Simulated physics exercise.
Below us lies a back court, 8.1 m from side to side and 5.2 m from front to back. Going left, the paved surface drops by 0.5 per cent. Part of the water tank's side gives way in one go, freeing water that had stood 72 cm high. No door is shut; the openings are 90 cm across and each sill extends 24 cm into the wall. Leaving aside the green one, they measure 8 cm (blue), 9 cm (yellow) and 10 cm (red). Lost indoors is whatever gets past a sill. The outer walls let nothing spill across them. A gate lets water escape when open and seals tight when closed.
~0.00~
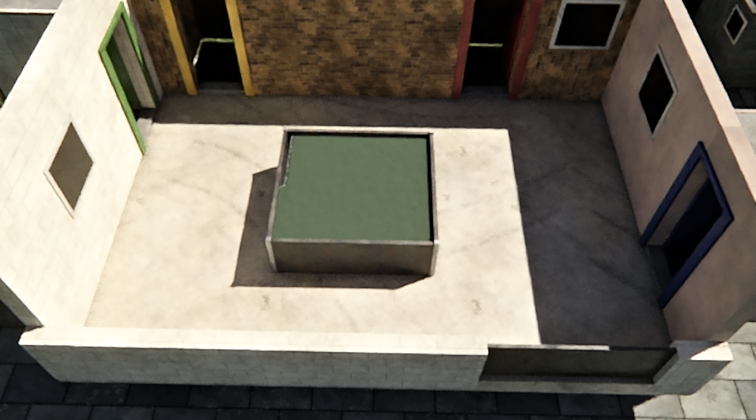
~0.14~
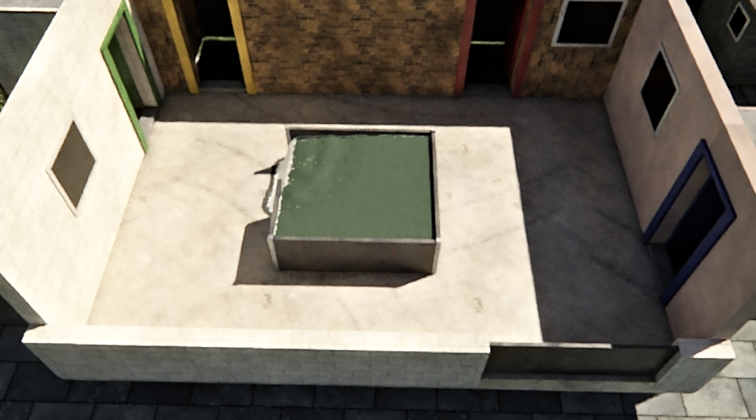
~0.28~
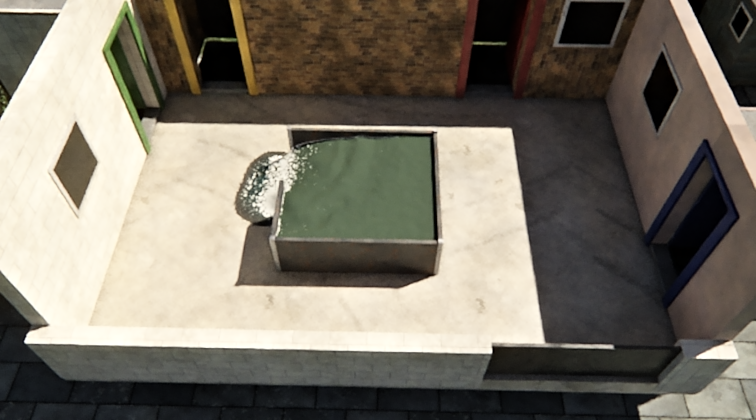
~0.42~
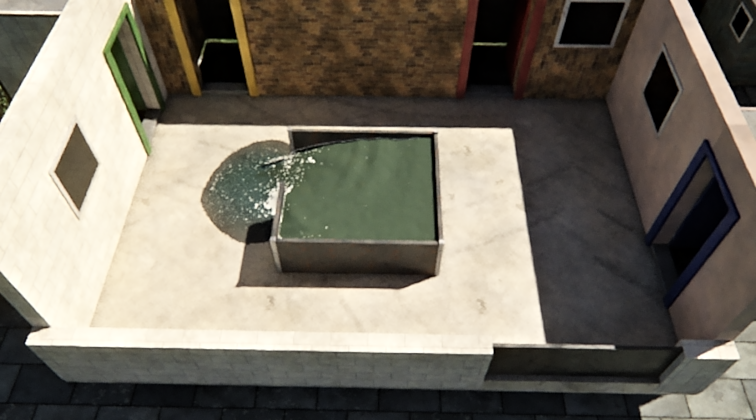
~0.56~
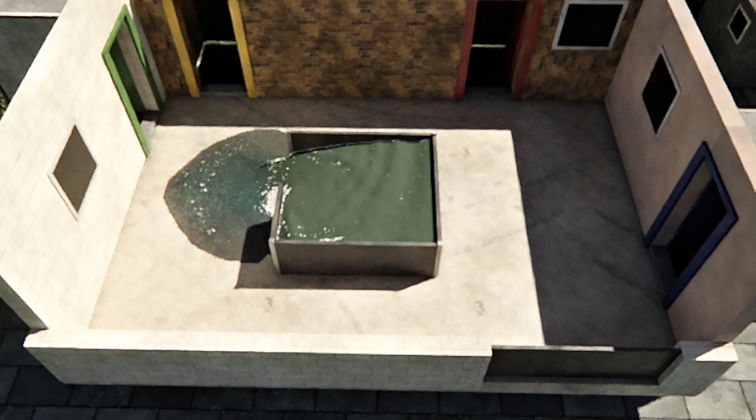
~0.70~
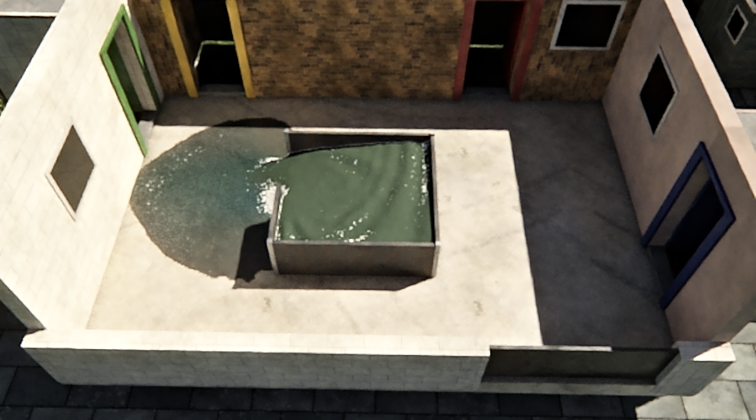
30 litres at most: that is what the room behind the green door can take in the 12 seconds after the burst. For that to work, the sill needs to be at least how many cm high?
At least about 26 cm high.
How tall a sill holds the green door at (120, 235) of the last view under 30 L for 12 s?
23 cm.
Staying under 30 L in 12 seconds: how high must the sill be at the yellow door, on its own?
The yellow door needs around 16 cm.
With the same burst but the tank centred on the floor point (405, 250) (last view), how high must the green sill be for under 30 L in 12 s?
Some 19 cm.
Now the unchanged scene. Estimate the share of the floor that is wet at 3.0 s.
About 30 per cent.
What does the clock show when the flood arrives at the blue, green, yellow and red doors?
Blue 6.5 seconds, green 0.9 seconds, yellow 1.2 seconds, red 5.0 seconds.
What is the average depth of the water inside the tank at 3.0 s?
Averaged depth comes out at about 36 cm.
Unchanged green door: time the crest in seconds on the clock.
Roughly 2.2 s.
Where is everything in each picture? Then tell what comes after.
The first picture shows still water, 72 cm deep, in the water tank at (356, 186); the green door at (133, 85) is dry.
In the second picture, the front is at (267, 207), 0.3 m from the gap at (289, 175); 0.3 m2 of floor is wet, 72 cm left at the back.
In the third picture, the front is at (240, 199), 0.8 m from the gap at (291, 178); 0.9 m2 of floor is wet, 72 cm left at the back.
In the fourth picture, water pours out at (292, 180) and has run 1.4 m, to (208, 199); about 8 cm deep outside, 72 cm at the back.
In the fifth picture, the front is at (170, 198), 2.0 m from the gap at (291, 182); 3.7 m2 of floor is wet, 71 cm left at the back.
In the sixth picture, the gap is at (289, 182), the front 2.6 m out at (132, 194); the back of the water tank holds 66 cm; the green door at (135, 88), 2.9 m from the gap, is still 0.7 m from the nearest water.
After 1.4 s water covers 25 % of the floor, deepest (40 cm) near (278, 185); 25 cm at the green door, 13 litres in over its 9 cm sill.
After 3.0 s water covers 30 % of the floor, deepest (36 cm) near (163, 101); 27 cm at the green door, 186 litres in over its 9 cm sill.
After 12.0 s water covers 95 % of the floor, deepest (11 cm) near (526, 105); 10 cm at the green door, 427 litres in over its 9 cm sill.
At the green door as built, the water arrived by 1.0 s and peaked near 29 cm at 2.2 s.
With a sill of 22.5 cm, 59 litres would have come in within the 12 s; with 30 cm, 10 litres. So under 30 litres takes about 26 cm.
